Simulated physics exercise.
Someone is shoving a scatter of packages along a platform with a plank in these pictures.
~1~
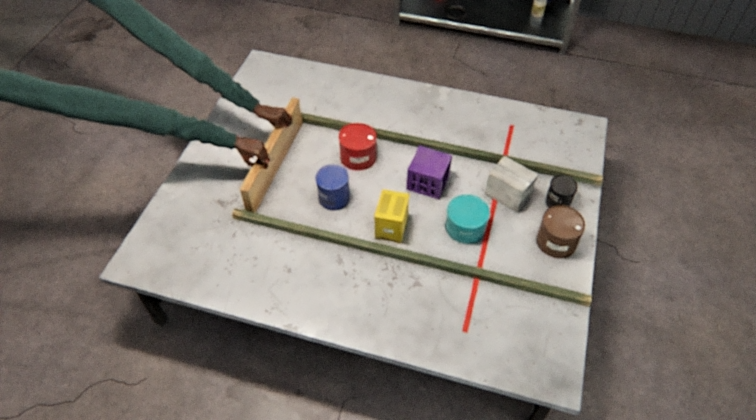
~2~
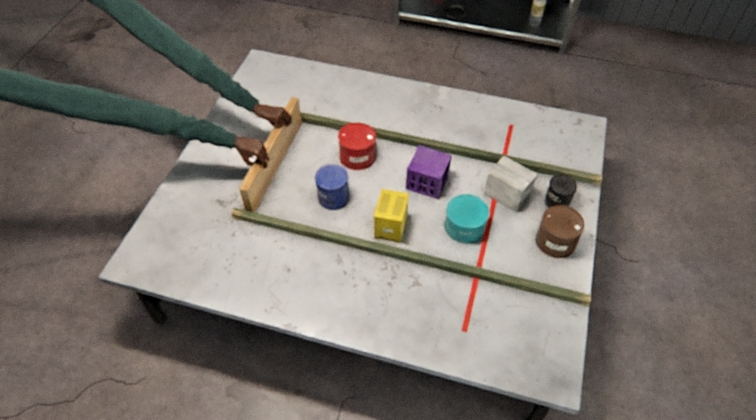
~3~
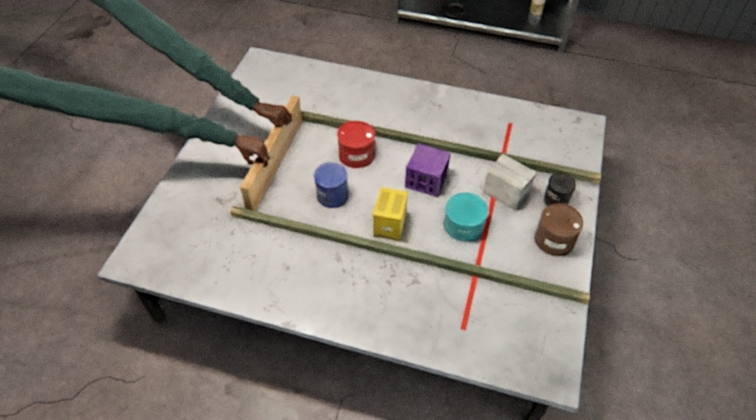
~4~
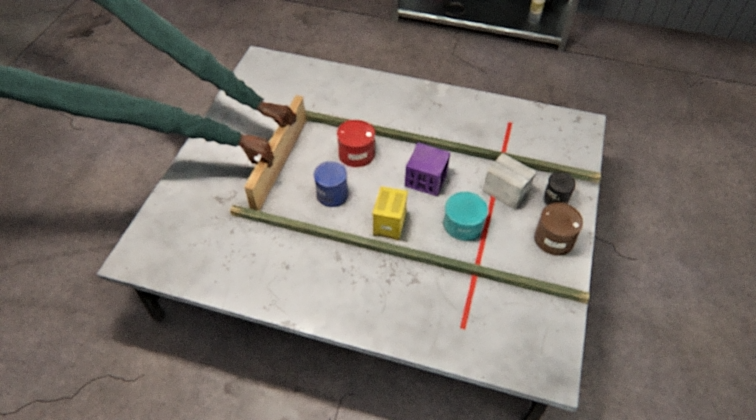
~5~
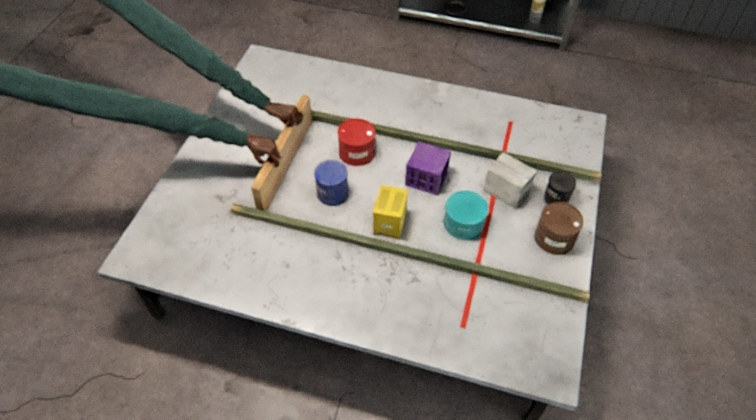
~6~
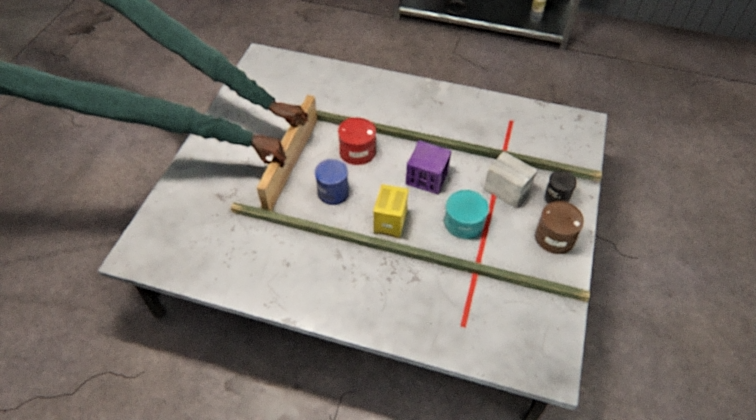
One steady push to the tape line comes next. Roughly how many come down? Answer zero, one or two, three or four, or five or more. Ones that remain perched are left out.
Zero.
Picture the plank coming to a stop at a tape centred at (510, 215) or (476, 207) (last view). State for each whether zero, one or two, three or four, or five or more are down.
Taking the places in turn, I'd pick either one or two and then none.
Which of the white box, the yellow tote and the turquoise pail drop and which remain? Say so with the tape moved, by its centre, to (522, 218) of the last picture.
Outcome - white box: It stays up there; yellow tote: It stays up there; turquoise pail: It stays up there.
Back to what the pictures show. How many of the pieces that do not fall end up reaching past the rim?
I get 2.
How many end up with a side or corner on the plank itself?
The count is 3.
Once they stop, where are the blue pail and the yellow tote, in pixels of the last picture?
Reading them off: First (505, 225); then (500, 250).
Soon after, none off yet; brown canister at rest near (559, 228); black pail at rest near (560, 189); white box at rest near (510, 180).
At rest, the number that fall off is zero.
